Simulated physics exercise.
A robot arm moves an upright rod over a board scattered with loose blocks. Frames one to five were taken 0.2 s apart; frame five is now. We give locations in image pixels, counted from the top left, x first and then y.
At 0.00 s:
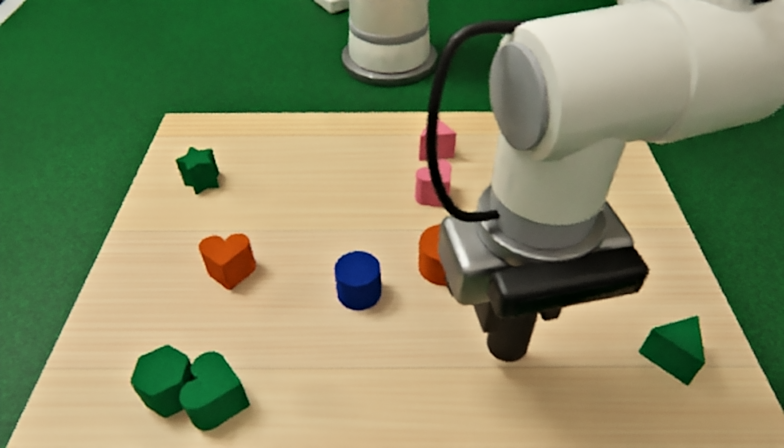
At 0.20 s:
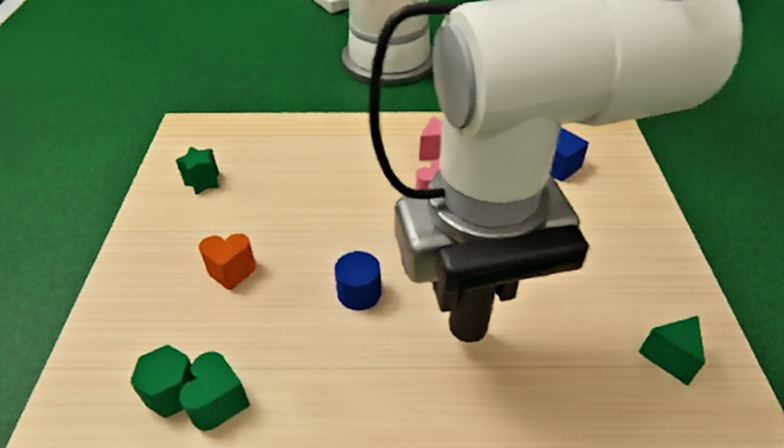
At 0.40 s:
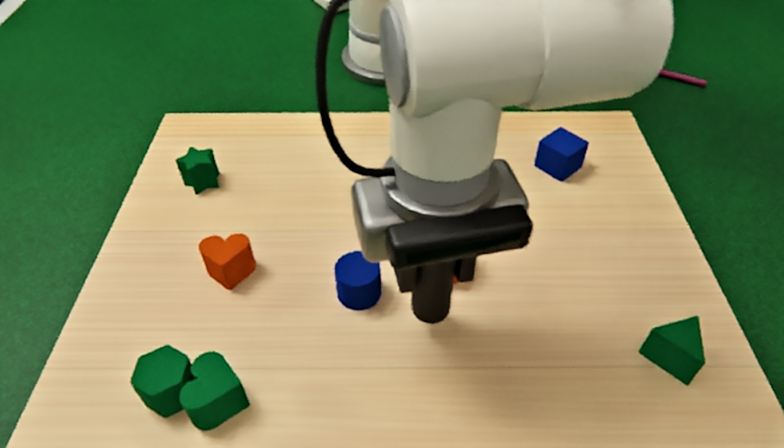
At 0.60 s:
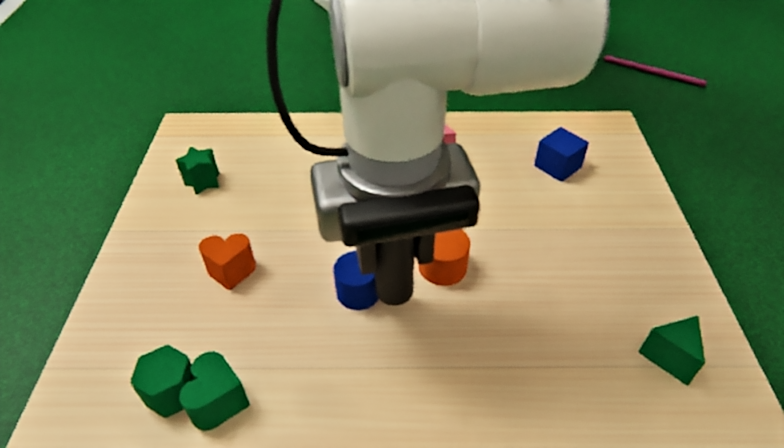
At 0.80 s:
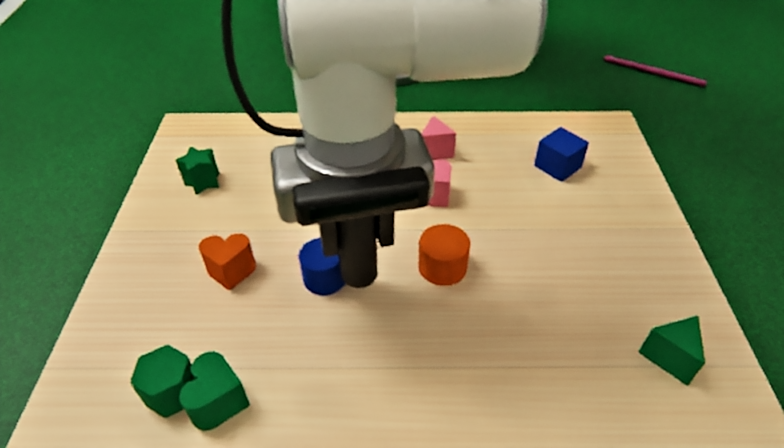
The video shows a robot arm holding an upright dark rod over a wooden board of scattered colored blocks, moving it left and slightly away from the viewer past an orange disc, then pushing a blue disc leftward.
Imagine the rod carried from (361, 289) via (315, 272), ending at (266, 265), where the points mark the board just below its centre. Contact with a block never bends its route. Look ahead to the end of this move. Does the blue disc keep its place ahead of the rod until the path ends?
Answer: Yes.
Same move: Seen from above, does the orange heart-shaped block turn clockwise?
Short answer: No.
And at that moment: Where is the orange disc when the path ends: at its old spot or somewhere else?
That block is not shifted.
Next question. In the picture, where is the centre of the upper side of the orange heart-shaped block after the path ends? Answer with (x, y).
Most likely (193, 241).
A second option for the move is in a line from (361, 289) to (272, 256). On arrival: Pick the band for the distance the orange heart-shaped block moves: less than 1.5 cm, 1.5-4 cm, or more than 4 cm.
It will move between 1.5 and 4 cm.
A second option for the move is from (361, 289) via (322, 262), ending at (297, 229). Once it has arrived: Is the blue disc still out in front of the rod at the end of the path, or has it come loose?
Final position: To the side or behind.
On the path given first. Halfway along, rod (313, 256); blue disc (273, 239).
At the end, rod (262, 250); orange heart-shaped block (193, 241), turned 80° anticlockwise; blue disc (231, 223); orange disc not moved.
